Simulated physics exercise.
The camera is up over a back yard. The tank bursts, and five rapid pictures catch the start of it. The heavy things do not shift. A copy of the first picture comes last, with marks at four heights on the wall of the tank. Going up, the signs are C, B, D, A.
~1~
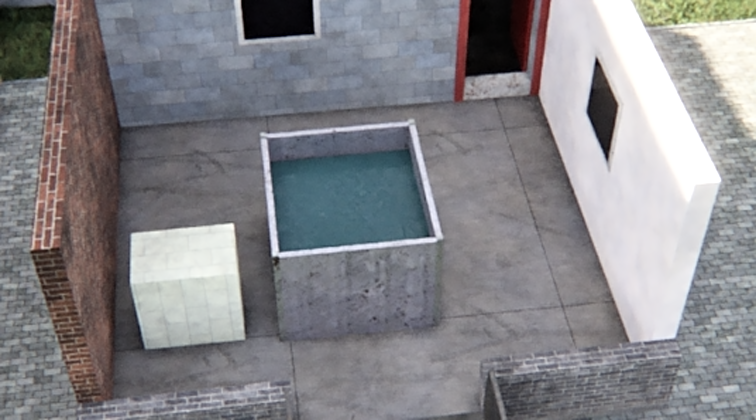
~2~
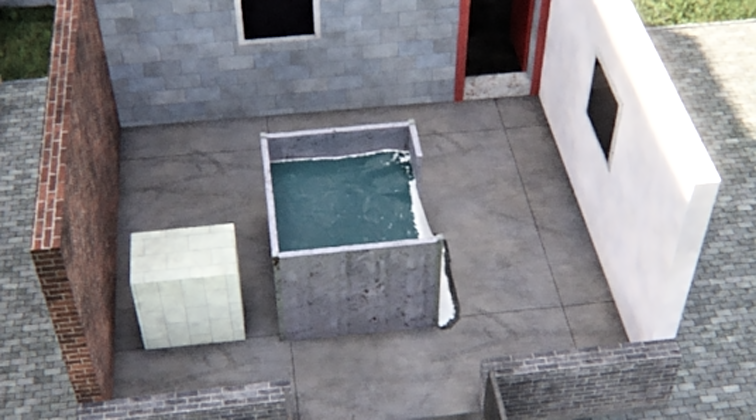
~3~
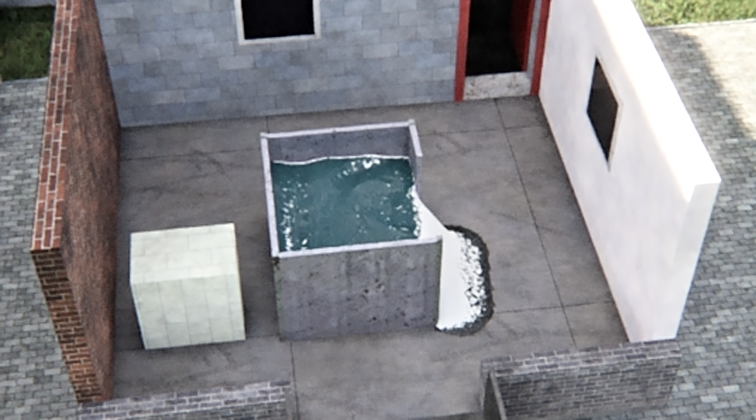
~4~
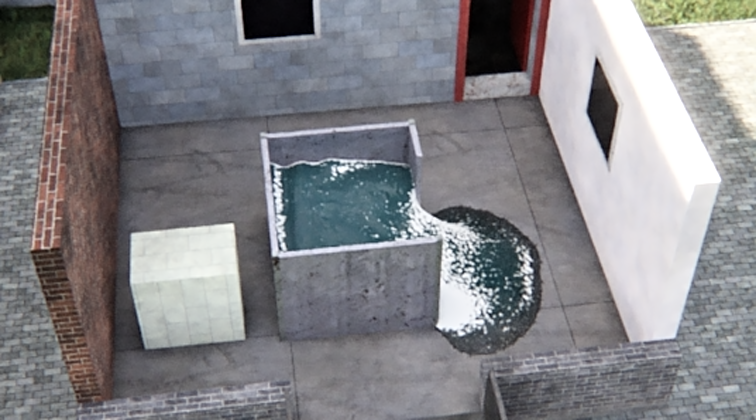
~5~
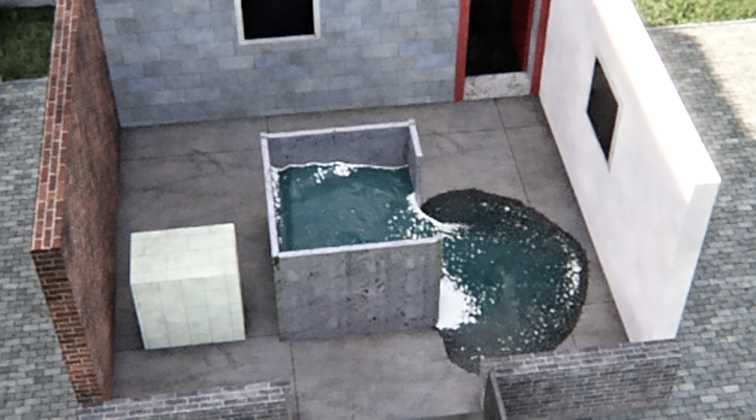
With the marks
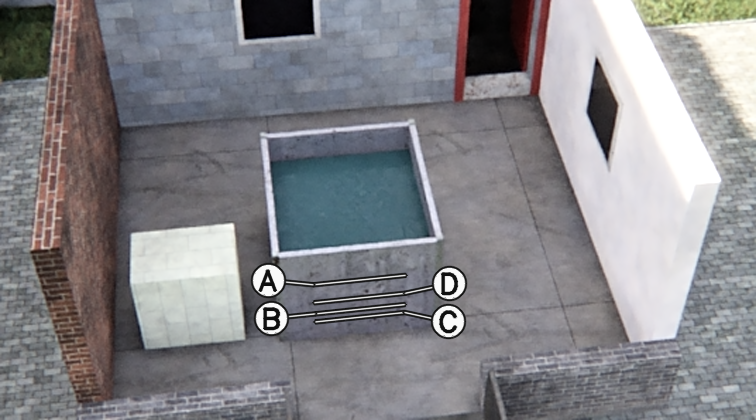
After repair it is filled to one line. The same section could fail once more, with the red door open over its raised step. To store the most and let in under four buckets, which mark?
Level D just does it.
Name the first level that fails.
A.
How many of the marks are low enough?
Three.
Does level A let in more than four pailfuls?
Yes.
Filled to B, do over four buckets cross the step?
No.
On the marked copy, A at (359, 280); B at (360, 309); C at (360, 317); D at (359, 298); from the bottom up C, B, D, A.
If A is chosen, about 11 bucketfuls get in.
If B is chosen, nothing gets over.
If C is chosen, nothing gets over.
If D is chosen, a bucket or two gets in.
